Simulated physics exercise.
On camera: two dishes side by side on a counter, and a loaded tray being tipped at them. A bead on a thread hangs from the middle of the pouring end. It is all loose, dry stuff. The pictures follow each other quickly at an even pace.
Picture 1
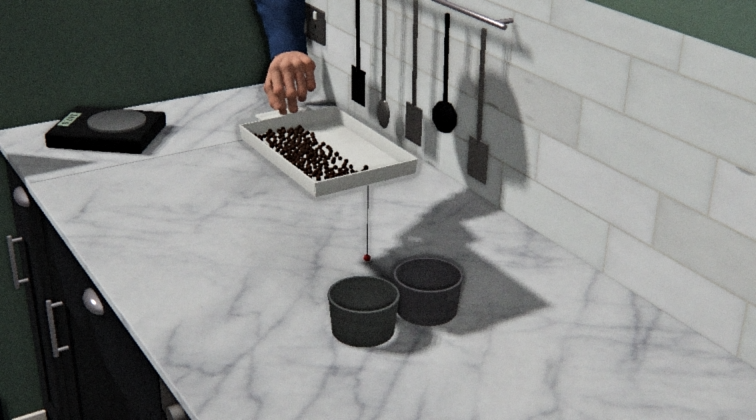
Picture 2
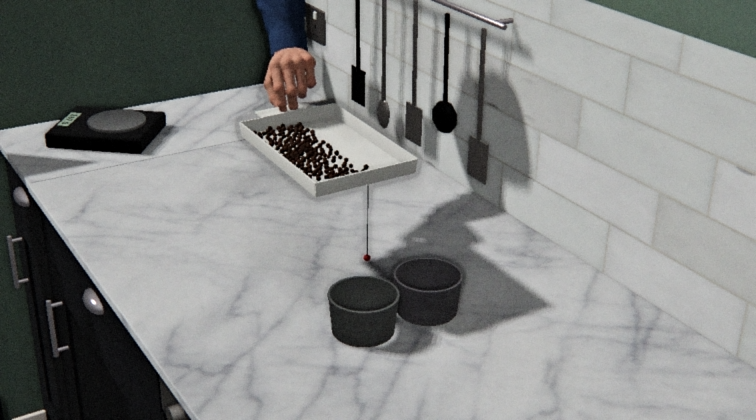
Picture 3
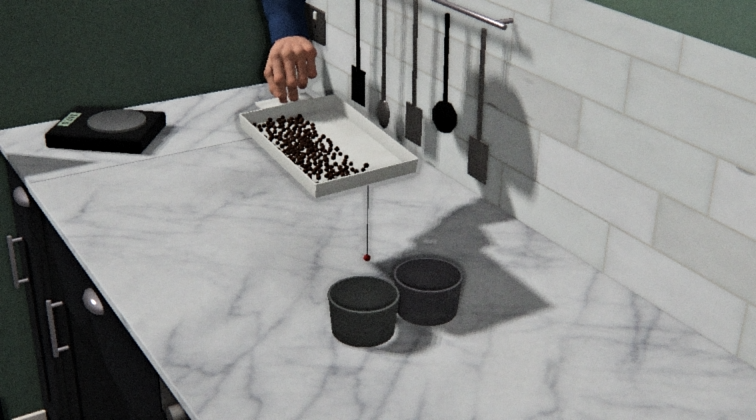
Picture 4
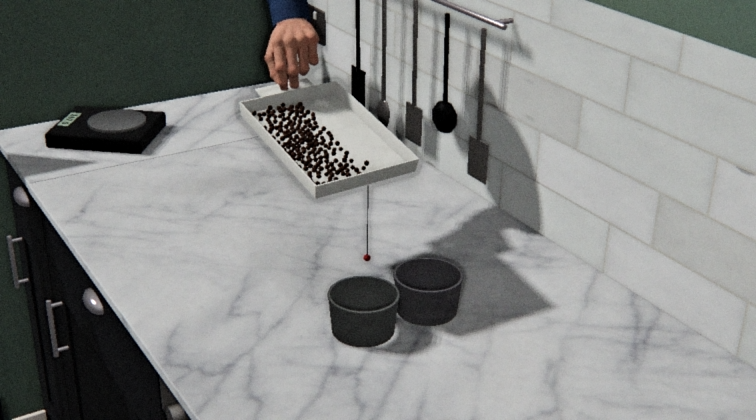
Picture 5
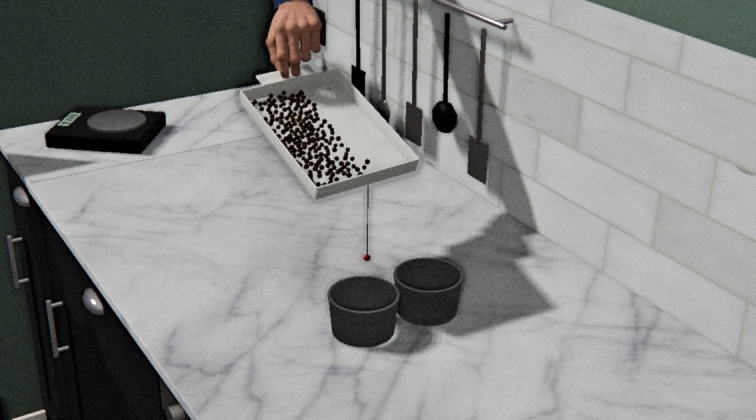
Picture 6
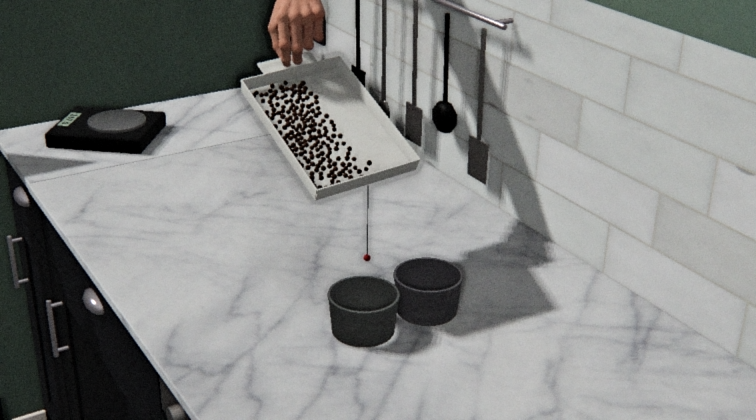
A white tray of small dark brown berries is held above a grey-veined white marble counter in a kitchen, seen from above at an angle by a still camera. Two dark grey dishes sit side by side below a red bead on a thread, with a black scale at left and utensils hanging on white tiles. The hand gradually raises the tray's far end, tilting it toward the near left corner, and the berries shift slightly.
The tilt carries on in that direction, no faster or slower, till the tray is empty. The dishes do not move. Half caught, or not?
In the dishes lies the larger part of it.
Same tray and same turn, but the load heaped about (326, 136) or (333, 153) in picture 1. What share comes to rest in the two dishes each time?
First some 70, then 80 per cent.
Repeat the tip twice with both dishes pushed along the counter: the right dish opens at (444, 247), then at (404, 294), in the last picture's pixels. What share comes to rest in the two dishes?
Roughly 0 per cent, and 50 per cent.
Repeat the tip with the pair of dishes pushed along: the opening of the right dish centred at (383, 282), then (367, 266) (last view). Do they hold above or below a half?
First most of it, then the smaller part.
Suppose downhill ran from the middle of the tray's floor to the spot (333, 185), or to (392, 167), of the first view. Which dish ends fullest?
At the first place the dish on the left, at the second the dish on the right.
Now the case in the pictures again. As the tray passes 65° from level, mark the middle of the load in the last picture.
Around (339, 173).
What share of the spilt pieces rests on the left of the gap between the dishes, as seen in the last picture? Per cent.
Near 70 %.
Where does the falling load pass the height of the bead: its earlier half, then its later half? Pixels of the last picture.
At about (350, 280), then at (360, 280).
Shortly afterwards, tray tipped steeply; all but a few on the tray; only a few in the air.
Next, tray tipped past a quarter turn; near two thirds on the tray; a little in the left dish; only a few outside both; near a quarter in the air.
Some moments later, tray tipped past a quarter turn; near two thirds in the left dish; a little in the right dish; near a quarter outside both; only a few in the air.
In the end, tray tipped past a quarter turn; near two thirds in the left dish; a little in the right dish; near a quarter outside both.
